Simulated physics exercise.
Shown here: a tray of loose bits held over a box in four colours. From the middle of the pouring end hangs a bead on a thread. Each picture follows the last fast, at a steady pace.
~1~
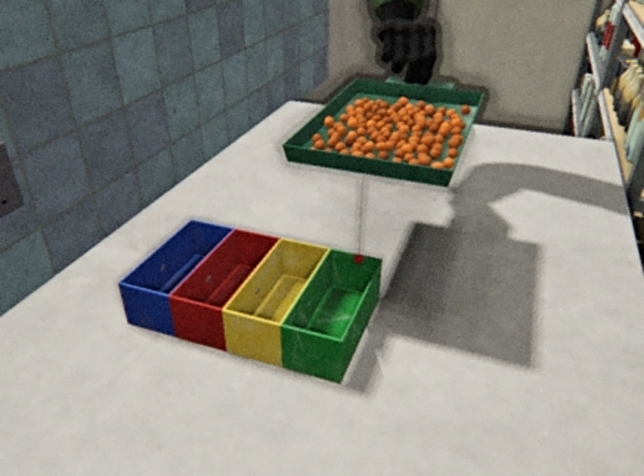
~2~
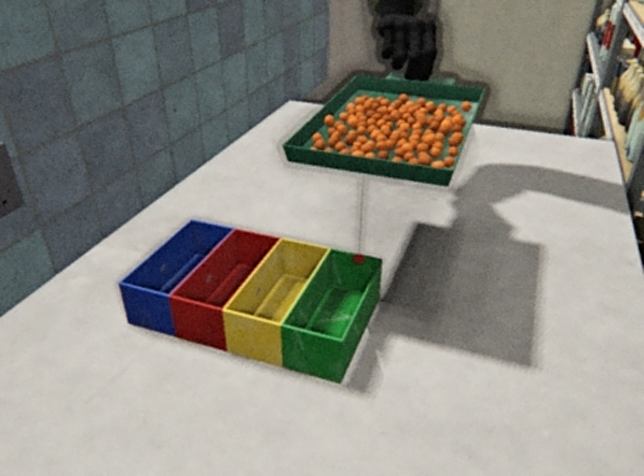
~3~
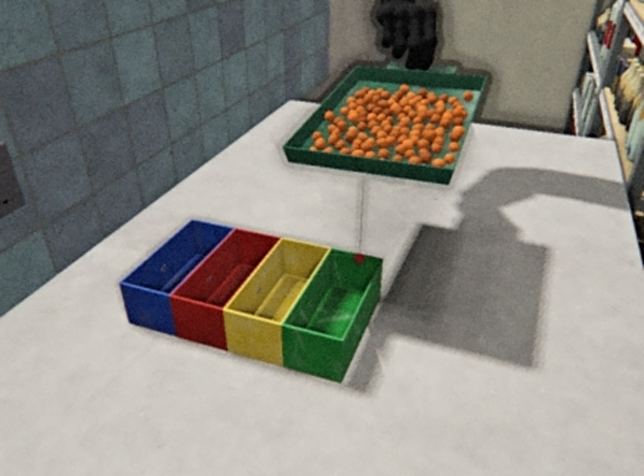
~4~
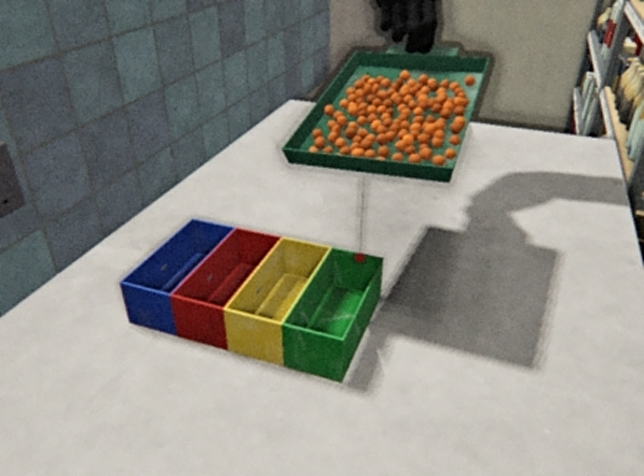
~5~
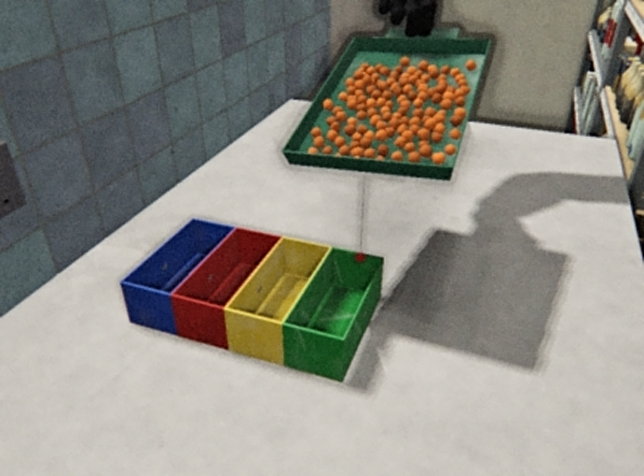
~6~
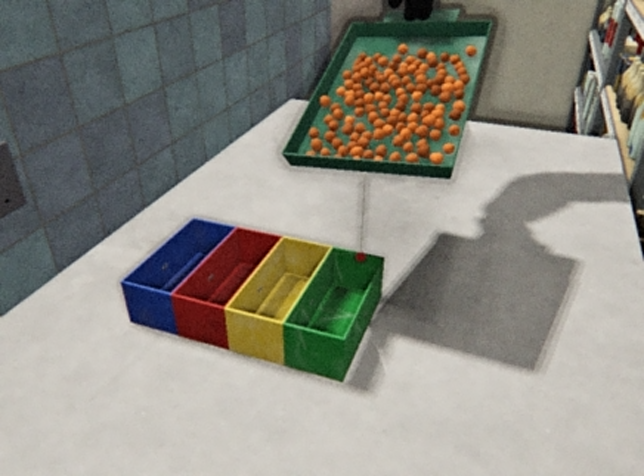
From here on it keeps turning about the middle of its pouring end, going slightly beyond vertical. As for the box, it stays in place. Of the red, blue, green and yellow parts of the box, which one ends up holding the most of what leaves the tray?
The yellow part holds the most.
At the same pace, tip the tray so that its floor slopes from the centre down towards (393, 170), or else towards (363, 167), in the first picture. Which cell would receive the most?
So the first one goes to the green cell and the second to the green one.
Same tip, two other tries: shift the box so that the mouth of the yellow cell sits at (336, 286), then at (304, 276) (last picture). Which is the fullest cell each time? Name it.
First try: The red cell; second try: The yellow one.
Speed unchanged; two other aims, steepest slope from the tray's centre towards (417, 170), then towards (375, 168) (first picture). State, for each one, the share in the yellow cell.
Shares, approx.: 0 %, then 20 %.
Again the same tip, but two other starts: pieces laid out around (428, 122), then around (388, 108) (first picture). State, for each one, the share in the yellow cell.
About 50 % and 50 %.
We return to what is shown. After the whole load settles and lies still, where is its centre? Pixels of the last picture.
About pixel (286, 324).
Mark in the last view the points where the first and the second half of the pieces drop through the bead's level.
Starting near (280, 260), moving on to near (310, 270).
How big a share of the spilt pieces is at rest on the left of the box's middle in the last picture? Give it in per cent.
Estimate: Roughly 20 %.
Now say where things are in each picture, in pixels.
In the first picture, corners of the pouring end at (287, 144) and (450, 169), level; middle of the load at (389, 129), coated peanuts; bead on its thread at (359, 258); blue cell at (147, 306); red cell at (198, 320); yellow cell at (253, 334); green cell at (311, 350).
In the second picture, corners of the pouring end at (287, 144) and (450, 168), level; middle of the load at (389, 127).
In the third picture, corners of the pouring end at (287, 145) and (450, 167), tipped barely, lowest at the left corner; middle of the load at (389, 121).
In the fourth picture, corners of the pouring end at (287, 147) and (450, 165), tipped a little, lowest at the left corner; middle of the load at (390, 113).
In the fifth picture, corners of the pouring end at (287, 149) and (450, 164), tipped clearly, lowest at the left corner; middle of the load at (389, 106).
In the sixth picture, corners of the pouring end at (286, 151) and (450, 164), tipped clearly, lowest at the left corner; middle of the load at (387, 100), a small part on the move; blue cell at (149, 304); red cell at (200, 318); yellow cell at (255, 333); green cell at (313, 348).
Soon, tray tipped steeply; all on the tray.
A while on, tray tipped right over; most on the tray; a small part in the yellow cell; a stray few in the green cell; a stray few in the red cell; a small part falling or outside the box.
Towards the end, tray tipped past a quarter turn; about two thirds in the yellow cell; about a quarter in the green cell; a small part in the red cell; a small part falling or outside the box.
Finally, tray tipped past a quarter turn; about two thirds in the yellow cell; about a quarter in the green cell; a small part in the red cell; none in the blue cell; a small part outside the box.
